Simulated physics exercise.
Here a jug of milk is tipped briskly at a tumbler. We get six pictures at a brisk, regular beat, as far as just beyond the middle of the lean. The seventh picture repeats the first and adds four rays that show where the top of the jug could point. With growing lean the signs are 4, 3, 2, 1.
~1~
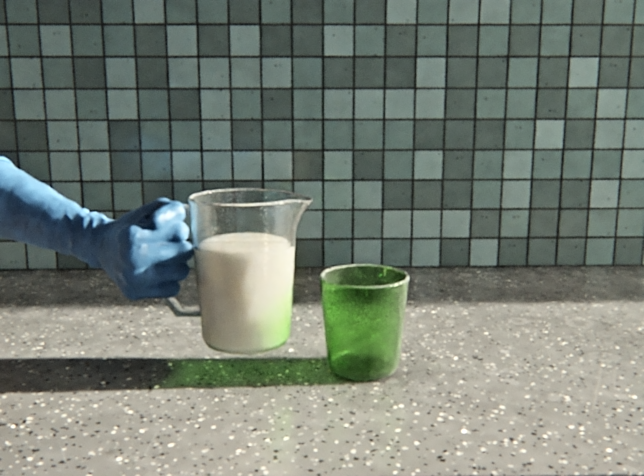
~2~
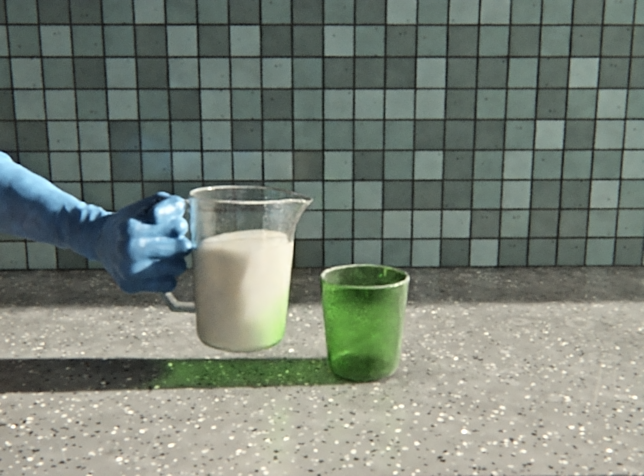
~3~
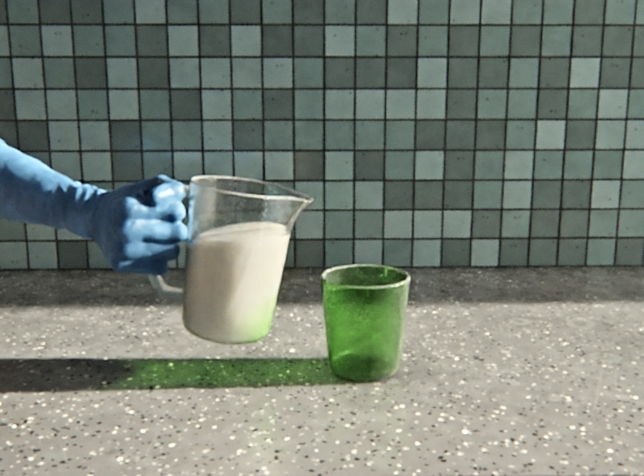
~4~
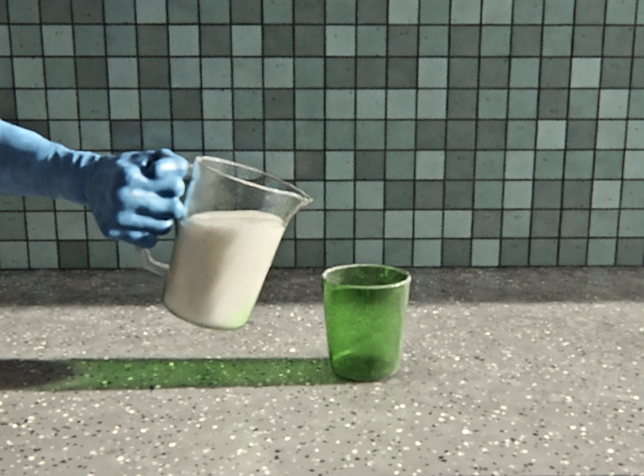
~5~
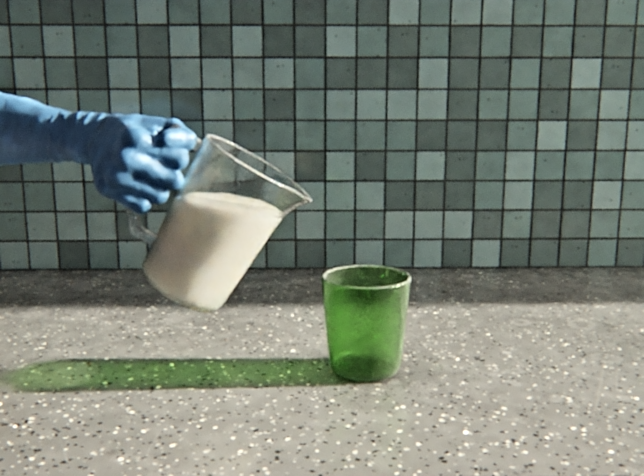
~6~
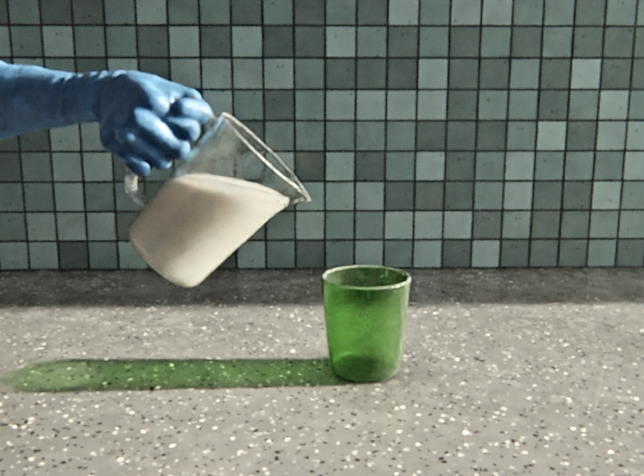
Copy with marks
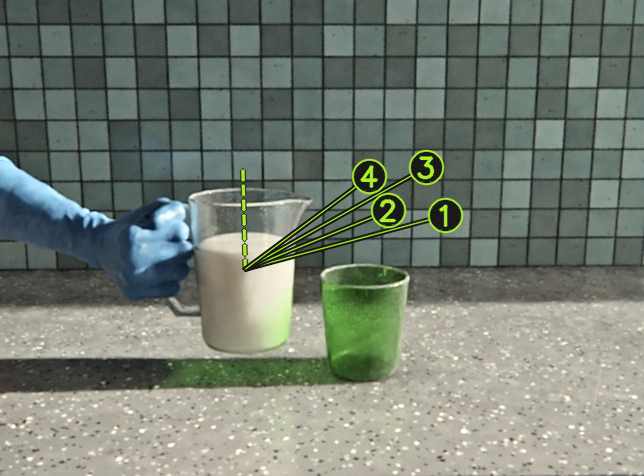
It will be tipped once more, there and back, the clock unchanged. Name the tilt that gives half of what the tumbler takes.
Tilt 2.
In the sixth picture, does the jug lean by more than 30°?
Yes.
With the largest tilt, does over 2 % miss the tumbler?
Yes.
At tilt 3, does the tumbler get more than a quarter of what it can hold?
Yes, it does.
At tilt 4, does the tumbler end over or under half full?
Under.
On the marked copy, 1 at (428, 219); 2 at (372, 217); 3 at (411, 175); 4 at (355, 187).
With 1, the tumbler ends with about 63 % of what it can hold; 8 % of the milk is spilt.
With 2, the tumbler ends with about 49 % of what it can hold.
With 3, the tumbler ends with about 31 % of what it can hold.
With 4, the tumbler ends with about 16 % of what it can hold.
